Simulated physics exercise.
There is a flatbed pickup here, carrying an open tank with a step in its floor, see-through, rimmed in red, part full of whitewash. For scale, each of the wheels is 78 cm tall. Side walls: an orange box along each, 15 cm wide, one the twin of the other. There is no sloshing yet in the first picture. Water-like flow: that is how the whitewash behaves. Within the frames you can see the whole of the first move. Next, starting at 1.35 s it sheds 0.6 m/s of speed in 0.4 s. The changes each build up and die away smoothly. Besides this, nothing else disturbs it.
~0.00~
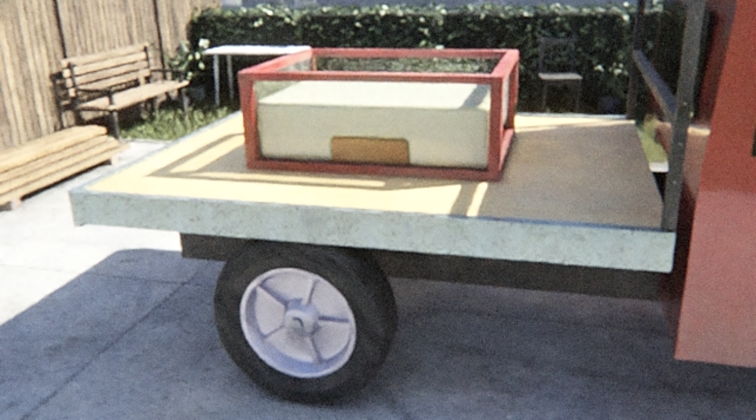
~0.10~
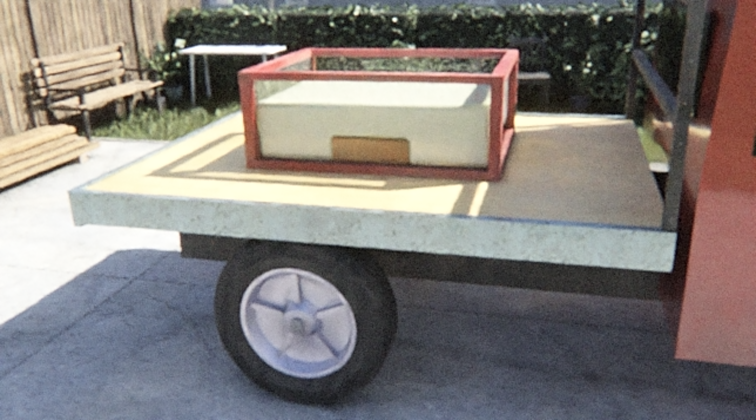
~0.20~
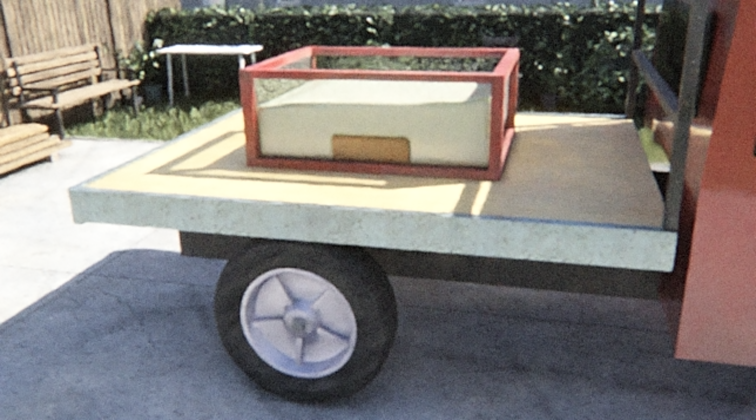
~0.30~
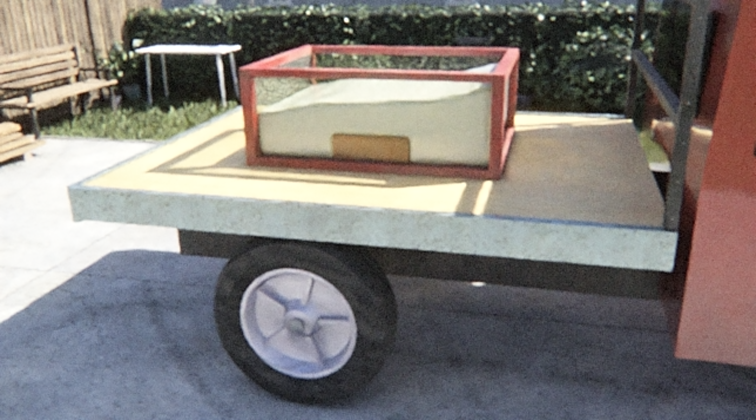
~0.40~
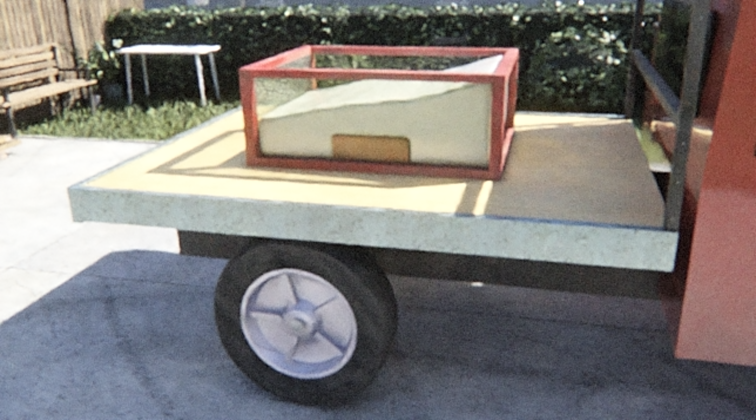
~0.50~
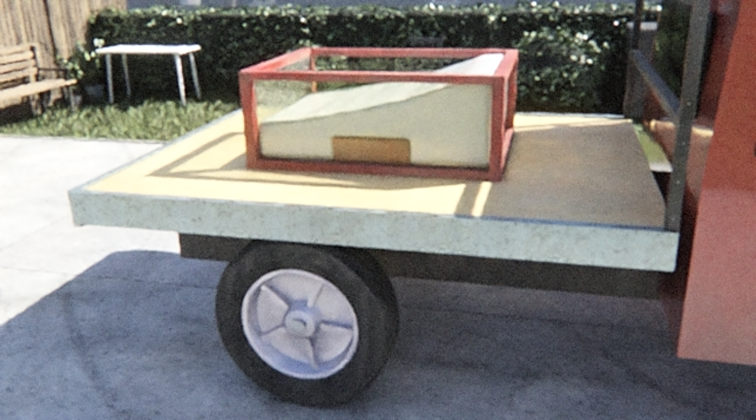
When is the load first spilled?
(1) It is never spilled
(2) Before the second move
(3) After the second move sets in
After the second move sets in (3).
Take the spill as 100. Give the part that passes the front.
Some 60 per cent of it.
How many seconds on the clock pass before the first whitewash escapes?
Roughly 2.2 seconds.
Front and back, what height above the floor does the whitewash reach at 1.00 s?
Front reads 24 centimetres, back reads 30 centimetres.
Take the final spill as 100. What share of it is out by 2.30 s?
50 %.
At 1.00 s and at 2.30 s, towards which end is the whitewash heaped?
Tilt: Towards the aft end, then towards the fore end.
Then, 1.00 s in, the surface is 25 cm up at the front and 30 cm at the back; nothing has left.
Then, 1.60 s in, the surface is 24 cm up at the front and 23 cm at the back; nothing has left.
Then, 2.30 s in, the surface is 26 cm up at the front and 19 cm at the back; 3 per cent is out, over the front.
Then, 4.74 s in, 8 per cent is out, over the front and the back; the first of it left at about 2.20 s, and the second move began at 1.35 s.
